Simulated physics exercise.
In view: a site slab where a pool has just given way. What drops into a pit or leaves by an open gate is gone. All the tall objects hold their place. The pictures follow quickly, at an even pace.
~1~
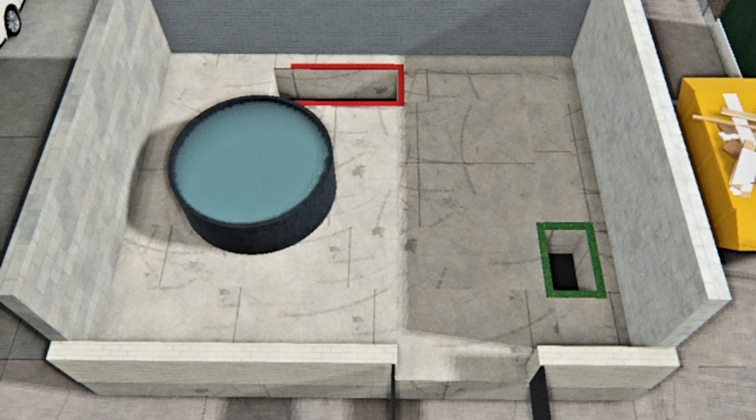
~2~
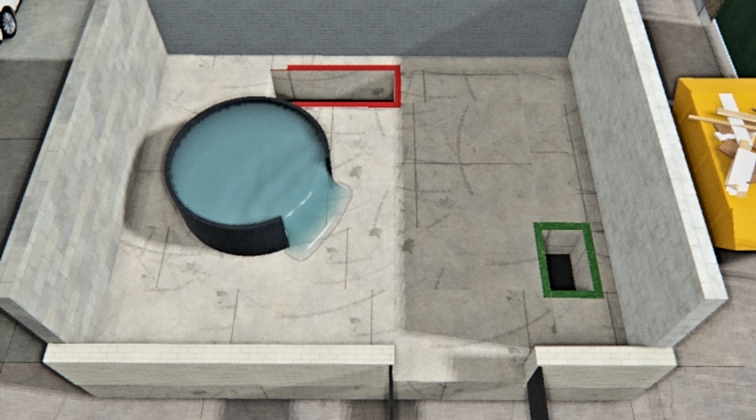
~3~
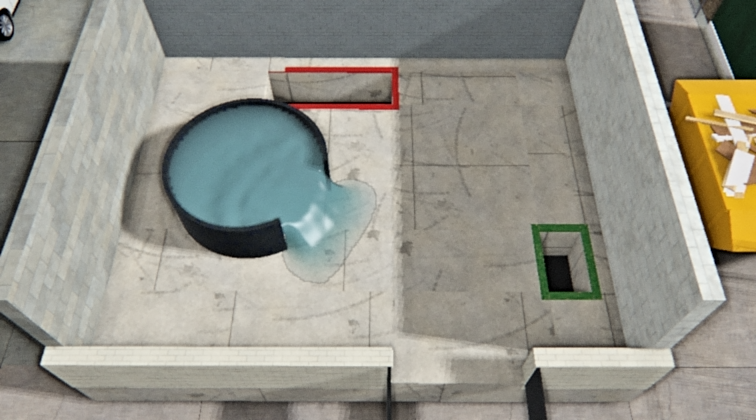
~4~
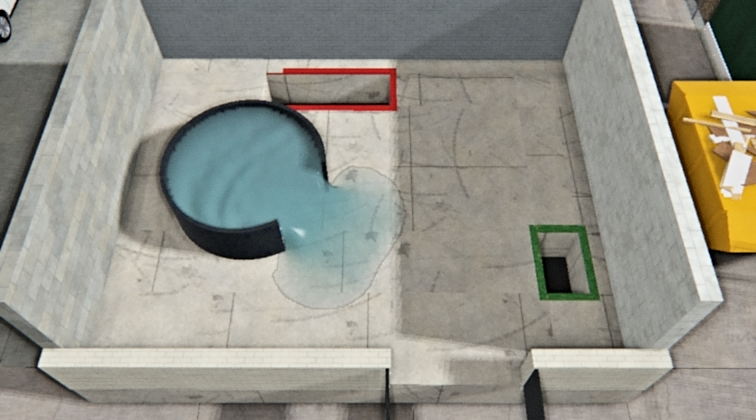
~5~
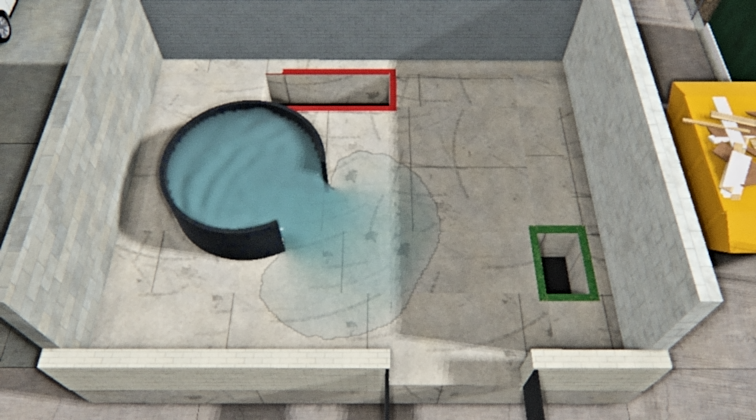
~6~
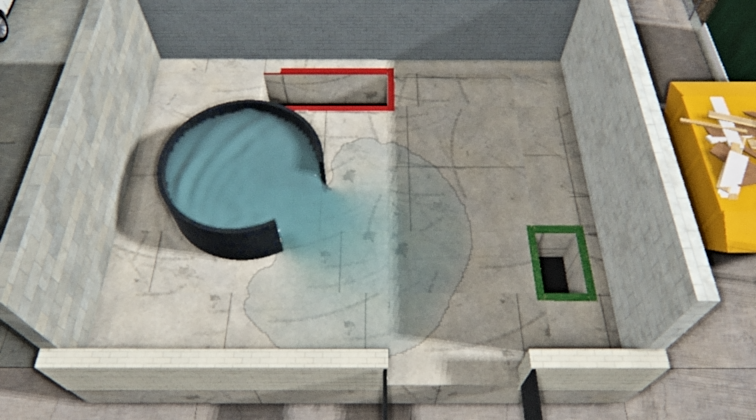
On a walled concrete slab, a round tank splits open and water spreads across the floor.
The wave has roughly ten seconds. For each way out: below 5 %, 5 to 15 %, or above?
One by one: The gate takes more than 15 %; the green pit takes more than 15 %; the red pit takes less than 5 %.
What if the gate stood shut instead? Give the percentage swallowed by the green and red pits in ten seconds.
Per cent: Green 50, red 4.
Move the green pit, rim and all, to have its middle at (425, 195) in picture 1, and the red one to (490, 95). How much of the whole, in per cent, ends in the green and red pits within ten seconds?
In per cent: Green 25, red 14.
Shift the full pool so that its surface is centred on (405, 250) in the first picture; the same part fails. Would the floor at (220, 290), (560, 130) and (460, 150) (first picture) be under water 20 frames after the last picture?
In turn: Dry, covered, not flooded.
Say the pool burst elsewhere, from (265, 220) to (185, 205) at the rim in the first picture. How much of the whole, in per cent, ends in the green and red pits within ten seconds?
Parts in a hundred: Green 20, red 15.
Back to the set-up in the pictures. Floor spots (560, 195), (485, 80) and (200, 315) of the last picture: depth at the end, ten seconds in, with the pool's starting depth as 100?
About 6, 6 and 2 per cent.
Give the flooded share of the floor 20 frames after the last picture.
About 55 per cent.
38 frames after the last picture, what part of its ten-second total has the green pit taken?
About 75 per cent.
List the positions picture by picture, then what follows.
The round tank at (252, 160) is whole and still, in the first frame.
The front is at (342, 186), out from the gap at (316, 211), in the second frame.
Water pours out at (314, 214) and has run to (369, 191), in the third frame.
Water pours out at (312, 217) and has run to (337, 302), in the fourth frame.
Water pours out at (312, 217) and has run to (386, 318), in the fifth frame.
Water pours out at (310, 217) and has run to (418, 338), in the sixth frame.
A moment on, water covers 40 % of the floor; the gate 1 %, the green pit 1 %, the red pit 0 %.
Next, water covers 45 % of the floor; the gate 7 %, the green pit 4 %, the red pit 0 %.
Then, water covers 55 % of the floor; the gate 13 %, the green pit 13 %, the red pit 0 %.
Later, water covers 65 % of the floor; the gate 20 %, the green pit 26 %, the red pit 0 %.
In the end, water covers 80 % of the floor; the gate 24 %, the green pit 35 %, the red pit 3 %.
